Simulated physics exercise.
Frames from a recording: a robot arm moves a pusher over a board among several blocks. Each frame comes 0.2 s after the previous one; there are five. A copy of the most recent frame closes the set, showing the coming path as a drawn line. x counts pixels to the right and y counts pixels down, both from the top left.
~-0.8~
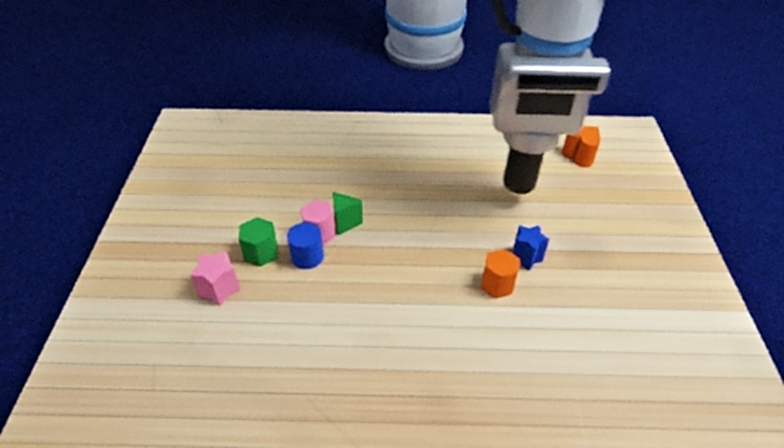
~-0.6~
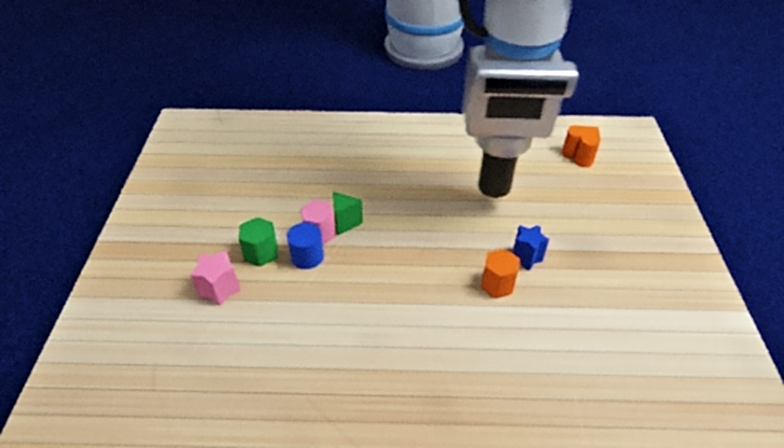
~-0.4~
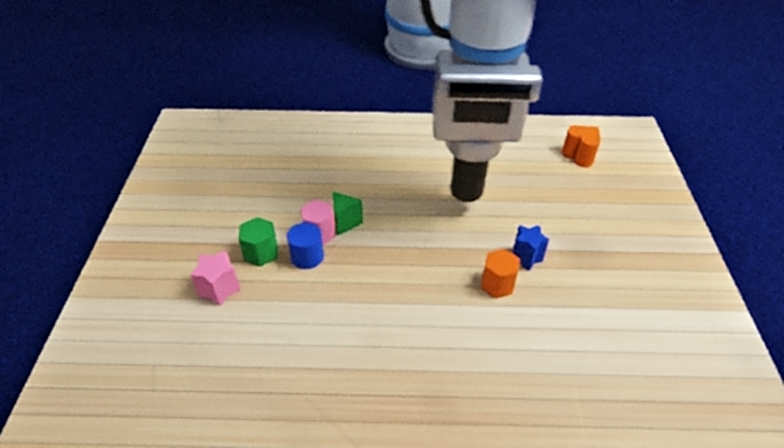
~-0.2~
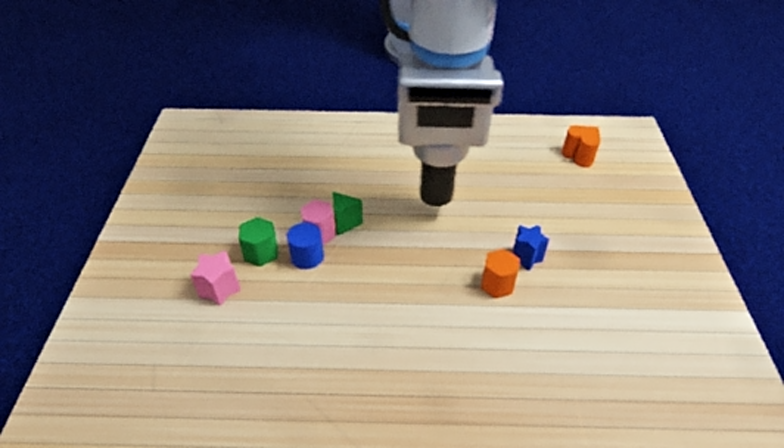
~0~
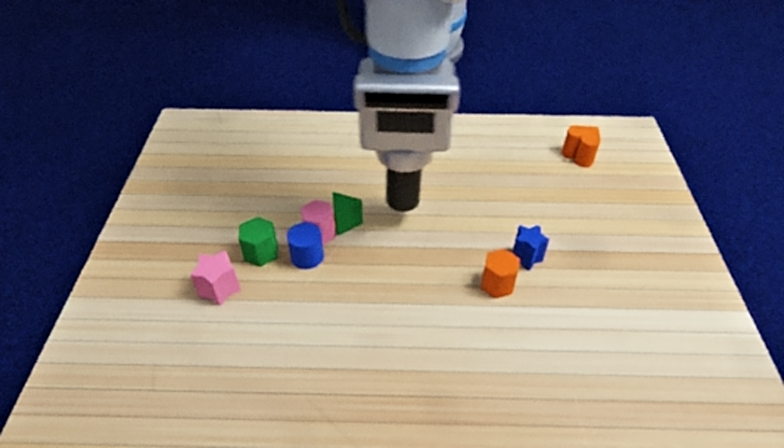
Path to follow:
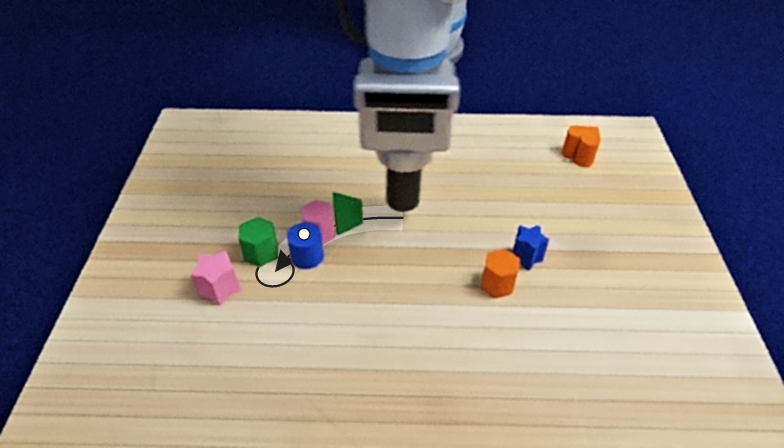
A robot arm moves its black-tipped pusher left above the board, leaving the colored blocks still.
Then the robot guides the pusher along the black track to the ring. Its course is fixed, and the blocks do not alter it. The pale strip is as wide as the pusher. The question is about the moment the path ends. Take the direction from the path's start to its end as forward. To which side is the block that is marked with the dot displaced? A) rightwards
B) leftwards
Correct choice: B.
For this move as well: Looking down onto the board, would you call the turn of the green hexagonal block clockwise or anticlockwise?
The block turns counter-clockwise.
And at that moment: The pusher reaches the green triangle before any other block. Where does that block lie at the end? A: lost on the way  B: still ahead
(A)
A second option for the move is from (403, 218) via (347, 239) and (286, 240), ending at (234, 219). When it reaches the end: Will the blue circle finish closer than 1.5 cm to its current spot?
No.
The line goes from (403, 218) over (354, 221) and (309, 239) to (275, 272); the dot is on the blue circle.
What follows on the original path. One third of the way, pusher at (351, 204); blue circle at (296, 239); pink hexagonal block at (291, 214); green triangle at (315, 205).
Two thirds of the way, pusher at (305, 223); green hexagonal block at (219, 238), turned 60° anticlockwise; blue circle at (293, 242); pink hexagonal block at (242, 217), turned 30° clockwise; green triangle at (270, 217), turned 30° clockwise.
At the end, pusher at (272, 255); pink star unmoved; green hexagonal block at (218, 239), turned 65° anticlockwise; blue circle at (274, 277); pink hexagonal block at (234, 215), turned 60° clockwise; green triangle at (252, 234), turned 105° clockwise.
